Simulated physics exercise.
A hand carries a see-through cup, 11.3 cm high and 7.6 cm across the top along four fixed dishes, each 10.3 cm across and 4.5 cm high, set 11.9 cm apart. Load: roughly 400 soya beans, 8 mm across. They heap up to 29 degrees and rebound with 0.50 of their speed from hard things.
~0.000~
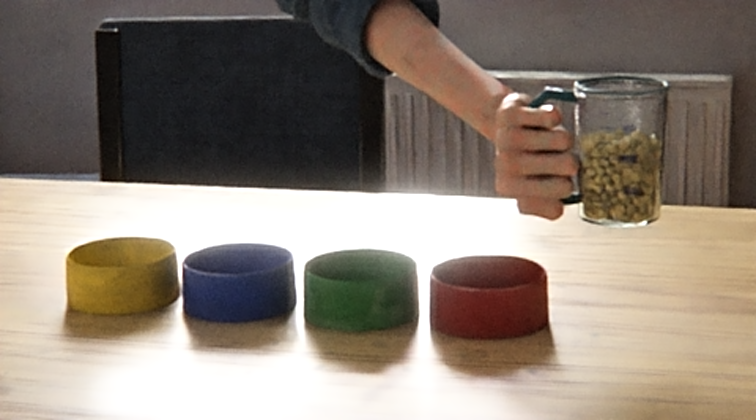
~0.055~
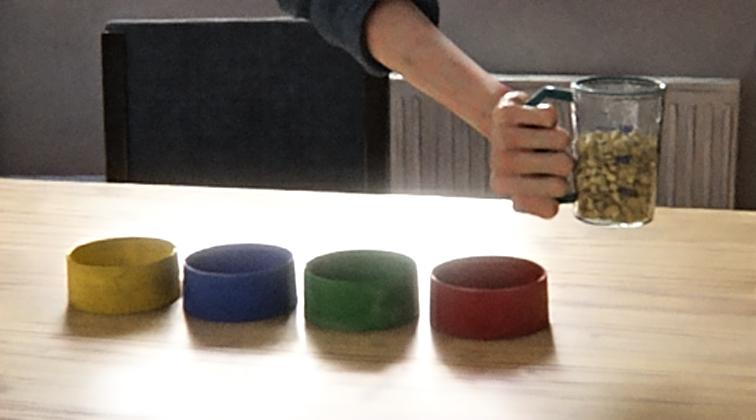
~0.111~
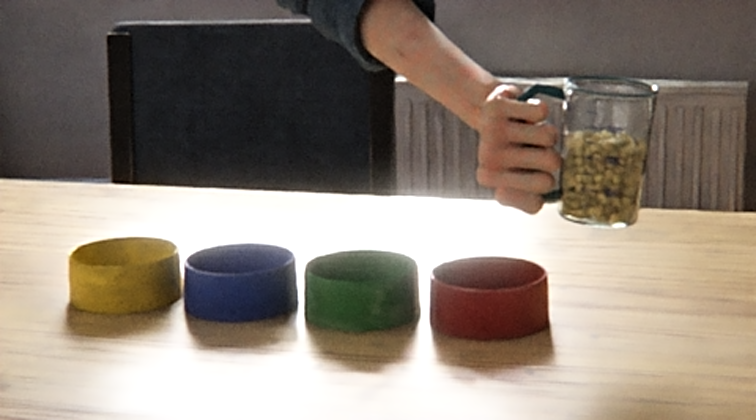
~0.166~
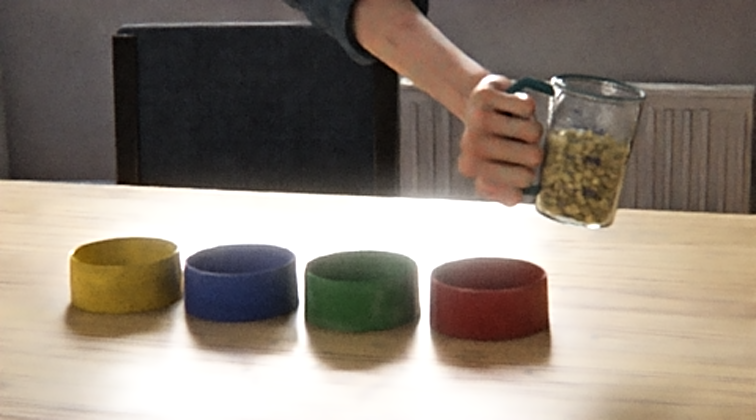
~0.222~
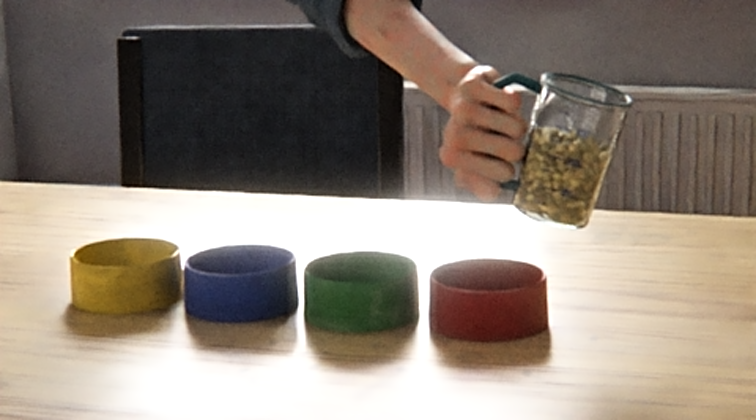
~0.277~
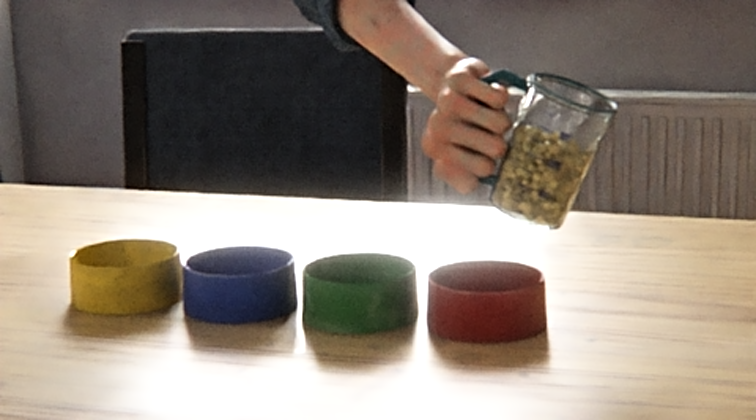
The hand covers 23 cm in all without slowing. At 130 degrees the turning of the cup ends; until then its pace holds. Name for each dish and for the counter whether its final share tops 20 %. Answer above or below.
Red: Above, blue: Below, green: Below, yellow: Below, counter: Above.
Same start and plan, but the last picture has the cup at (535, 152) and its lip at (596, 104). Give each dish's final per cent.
Red 60; blue 0; green 0; yellow 0.
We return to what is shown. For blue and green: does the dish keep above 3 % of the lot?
Blue no, green yes.
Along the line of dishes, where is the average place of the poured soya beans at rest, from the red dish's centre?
Some 3 cm to the left.
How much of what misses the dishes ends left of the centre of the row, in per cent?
Some 0 per cent.
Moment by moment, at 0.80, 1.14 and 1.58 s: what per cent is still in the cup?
About 100, 100, 0.
Then, at 0.80 s, tilt 74 degrees; cup holds 100 %.
After 1.14 s, tilt 107 degrees; cup holds 100 %.
After 1.58 s, tilt 130 degrees; cup holds 0 %, red 55 %, green 10 %.
In the end, at 2.4 s, red 55 %, blue 0 %, green 5 %, yellow 0 %, counter 40 %.
